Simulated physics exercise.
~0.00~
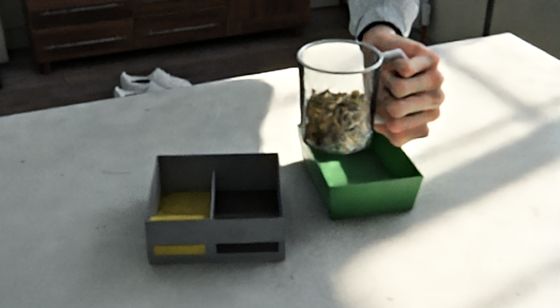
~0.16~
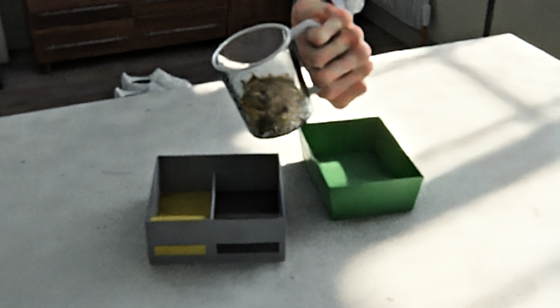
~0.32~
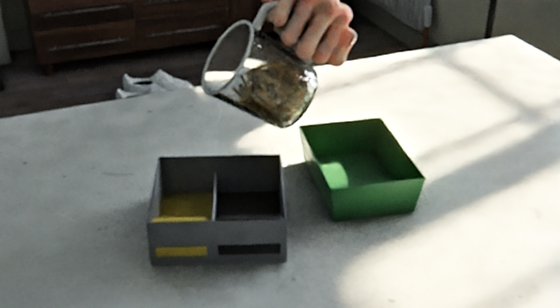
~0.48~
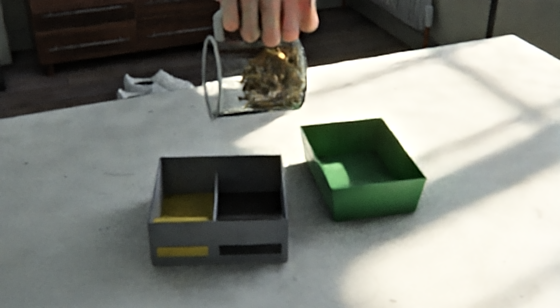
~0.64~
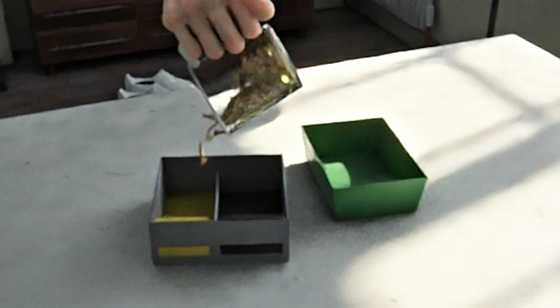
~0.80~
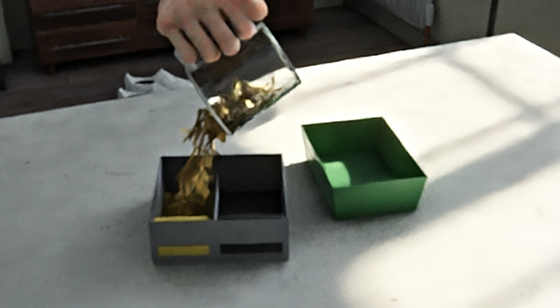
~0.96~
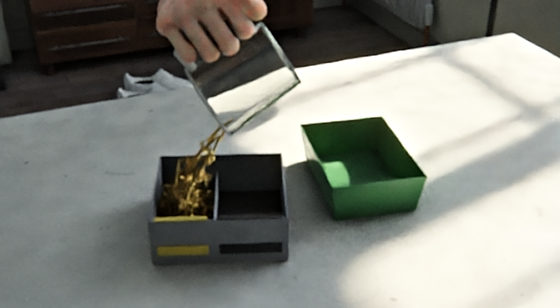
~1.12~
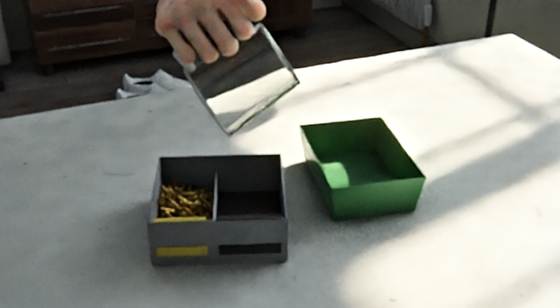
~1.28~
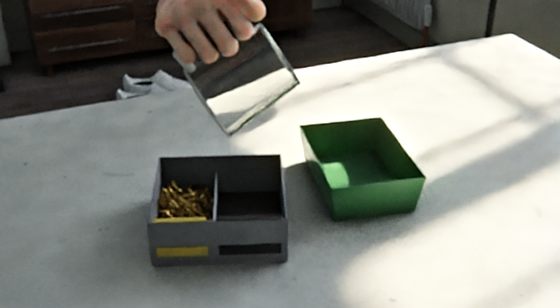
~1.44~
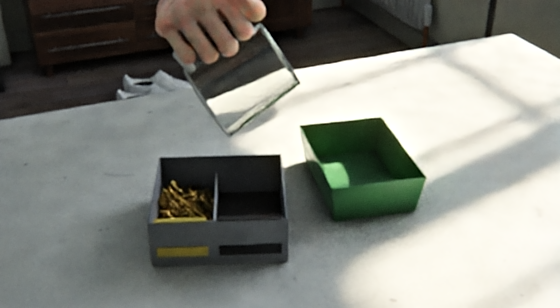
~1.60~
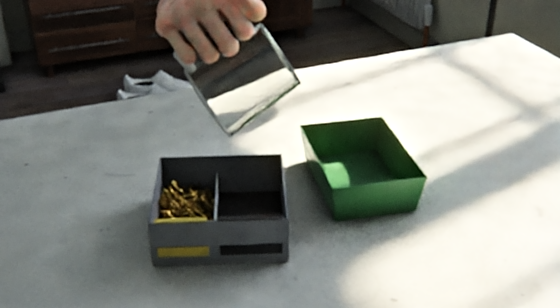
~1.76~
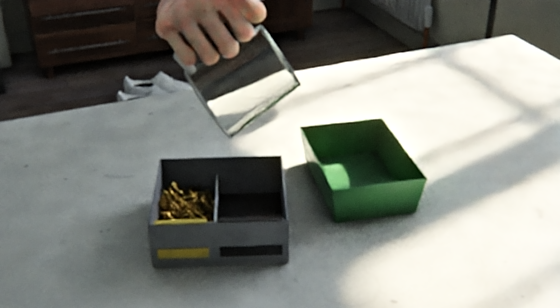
The clip shows a hand lifting a glass cup of small brass-coloured pieces from beside a green tin, moving it left and tipping it over a divided grey tin. The pieces pour into the yellow section and settle there, while the emptied cup stays tilted above.
